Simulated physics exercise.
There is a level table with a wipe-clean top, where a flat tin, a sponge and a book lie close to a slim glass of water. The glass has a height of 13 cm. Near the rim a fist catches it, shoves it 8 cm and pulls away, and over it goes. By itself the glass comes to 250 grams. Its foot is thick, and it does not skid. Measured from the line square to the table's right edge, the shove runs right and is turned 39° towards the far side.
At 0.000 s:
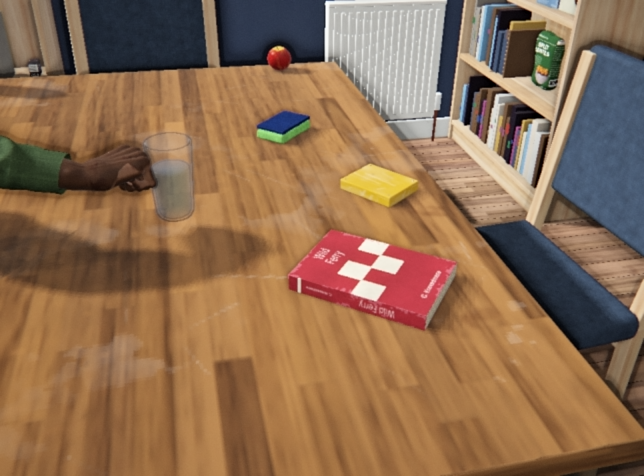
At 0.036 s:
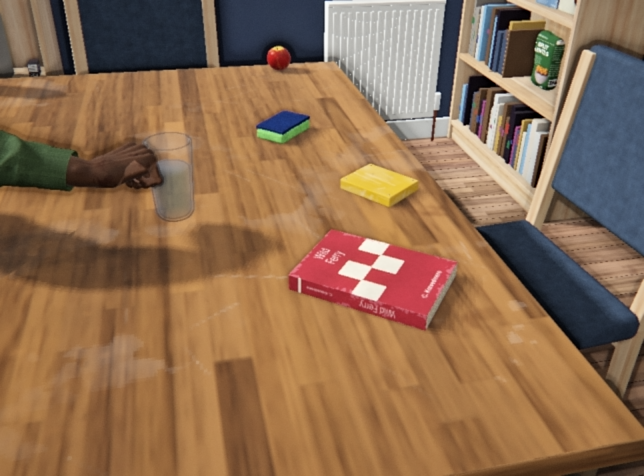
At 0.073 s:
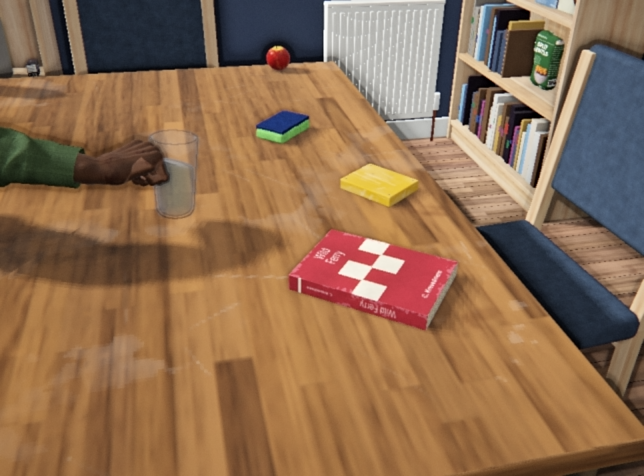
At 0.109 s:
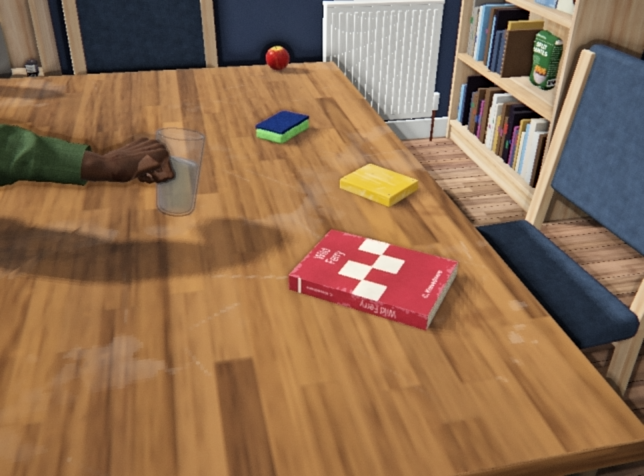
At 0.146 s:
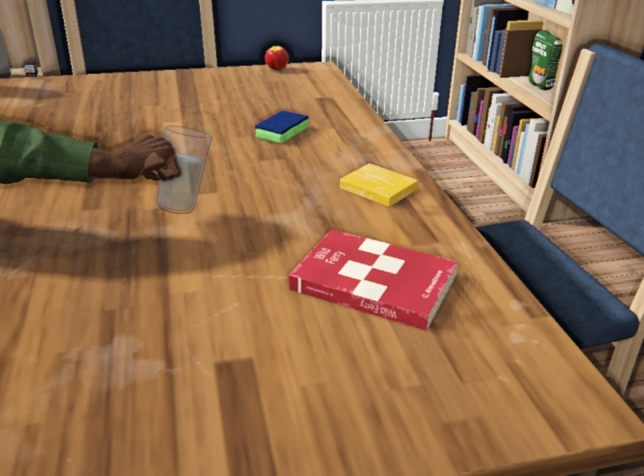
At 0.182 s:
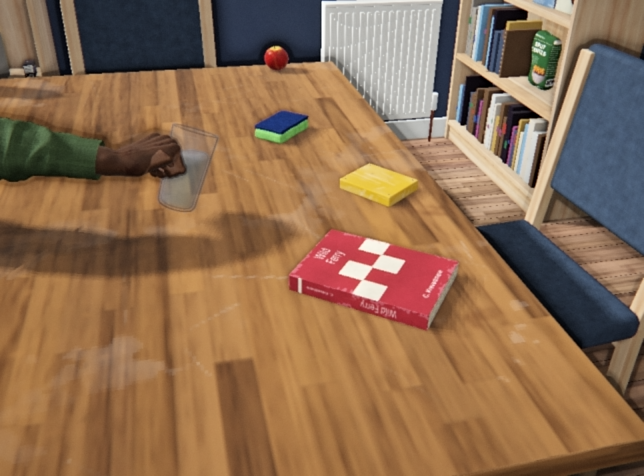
The video shows a fist in a green sleeve pushing the upper part of a slim glass of water on a wooden table, tilting it steadily rightward, while a red book, a yellow item and a blue-and-green sponge stay still.
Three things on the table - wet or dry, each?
Flat tin: Wet; sponge: Wet; book: Dry.
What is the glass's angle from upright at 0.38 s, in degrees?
About 84°.
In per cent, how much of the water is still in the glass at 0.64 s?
Pretty close to 36 %, I reckon.
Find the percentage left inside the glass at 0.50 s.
It is roughly 64 percent.
After 0.38 s the tilt is 83° and 100 per cent is in the glass, 0 has run off the table; wet so far, nothing.
After 0.50 s the tilt is 87° and 64 per cent is in the glass, 0 has run off the table; wet so far, nothing.
After 0.64 s the tilt is 87° and 37 per cent is in the glass, 0 has run off the table; wet so far, sponge.
After 0.88 s the tilt is 87° and 20 per cent is in the glass, 4 has run off the table; wet so far, flat tin, sponge.
In the end 7 per cent is in the glass, 31 has run off the table; wet so far, flat tin, sponge.
